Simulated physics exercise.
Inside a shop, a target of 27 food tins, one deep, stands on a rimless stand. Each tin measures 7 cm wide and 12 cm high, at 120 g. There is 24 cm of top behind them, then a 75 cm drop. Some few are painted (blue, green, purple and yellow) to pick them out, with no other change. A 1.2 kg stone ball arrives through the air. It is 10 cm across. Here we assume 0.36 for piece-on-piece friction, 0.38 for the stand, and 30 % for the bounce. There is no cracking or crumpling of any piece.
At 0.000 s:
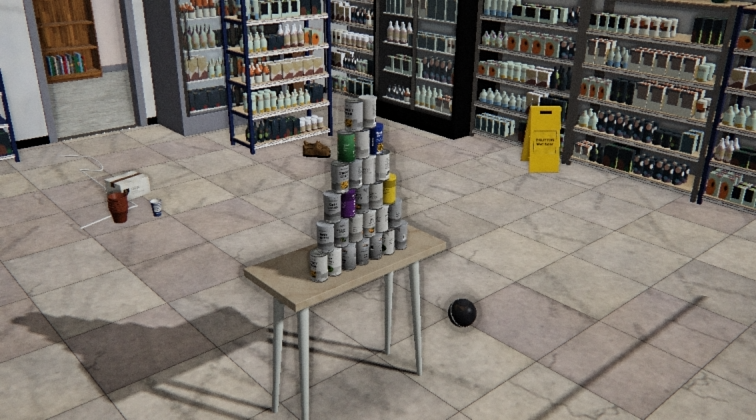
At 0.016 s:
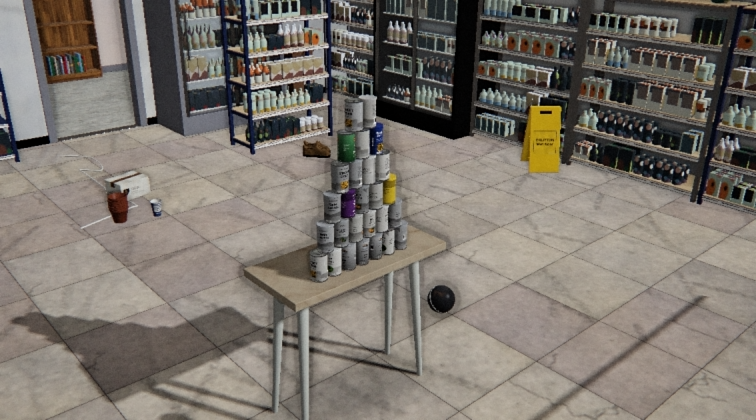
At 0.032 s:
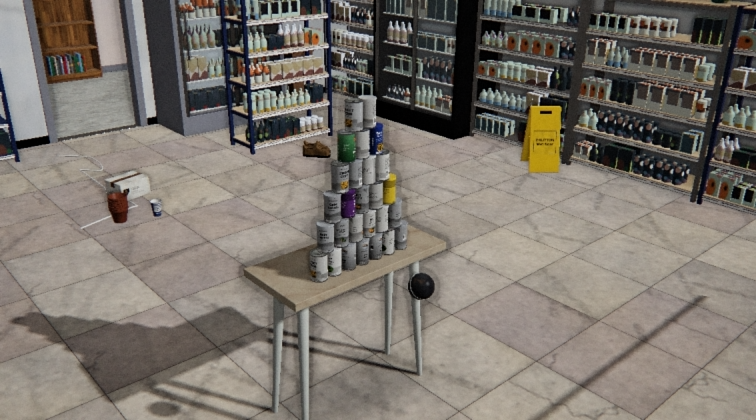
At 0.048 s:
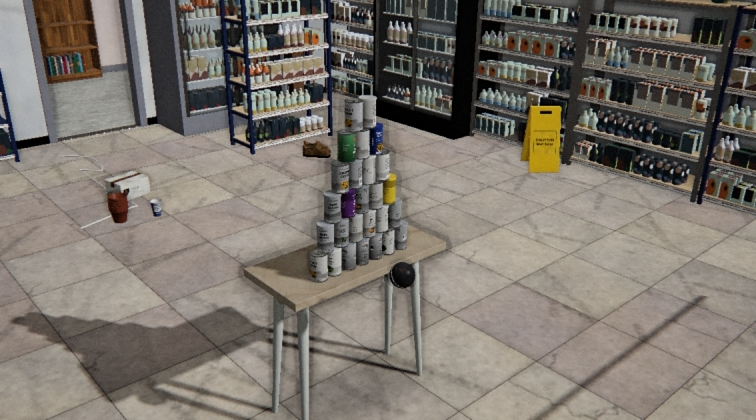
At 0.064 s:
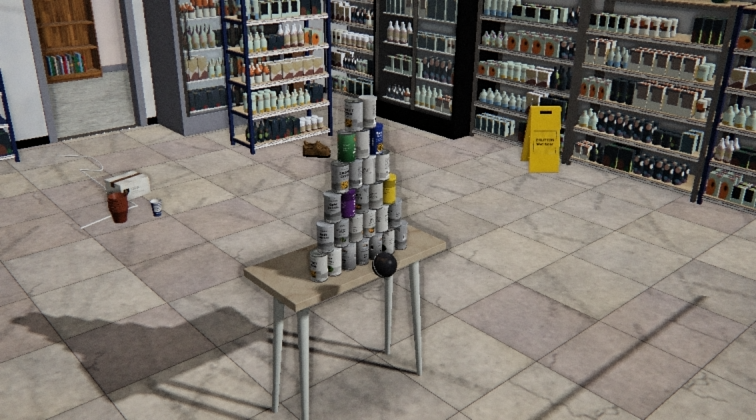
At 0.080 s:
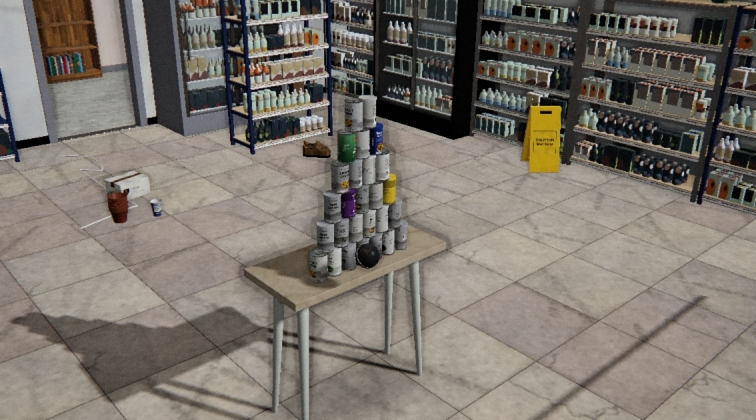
A dark ball glides through the air from right to left, rising slightly past the right end of a small wooden table until it is in front of the lowest tins. The tabletop holds a pyramid of mostly grey tins, with green, blue, purple and yellow ones among them, all motionless. The fixed, raised view shows a tiled shop floor, stocked shelves and a yellow floor sign behind.
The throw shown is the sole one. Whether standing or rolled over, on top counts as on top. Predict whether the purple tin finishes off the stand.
It fails to stay on the stand.
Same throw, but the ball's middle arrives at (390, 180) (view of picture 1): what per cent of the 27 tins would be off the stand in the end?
That way, 50 per cent.
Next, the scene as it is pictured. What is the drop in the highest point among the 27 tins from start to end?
12 cm.
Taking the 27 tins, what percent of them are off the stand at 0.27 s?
At that moment 0 per cent.
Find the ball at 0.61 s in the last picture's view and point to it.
Roughly (156, 212).
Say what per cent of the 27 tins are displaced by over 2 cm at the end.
The share is 50 per cent.
Around 0.27 s, ball still moving; none of the 27 tins off the stand, 12 disturbed; purple tin on its side; green tin tipped 12°.
Around 0.61 s, ball still moving; 4 of the 27 tins off the stand; purple tin on its side; green tin tipped 33°, 57 mm lower.
Around 1.02 s, ball still moving; 8 of the 27 tins off the stand; purple tin on its side; green tin on its side.
Around 1.77 s, ball still moving; 10 of the 27 tins off the stand; purple tin on its side; green tin on its side.
Finally (2.1 s), ball rolling away; 10 of the 27 tins off the stand; purple tin on its side; green tin on its side; blue tin displaced 22 mm. Seen by the last camera, middles, purple tin near (310, 340).
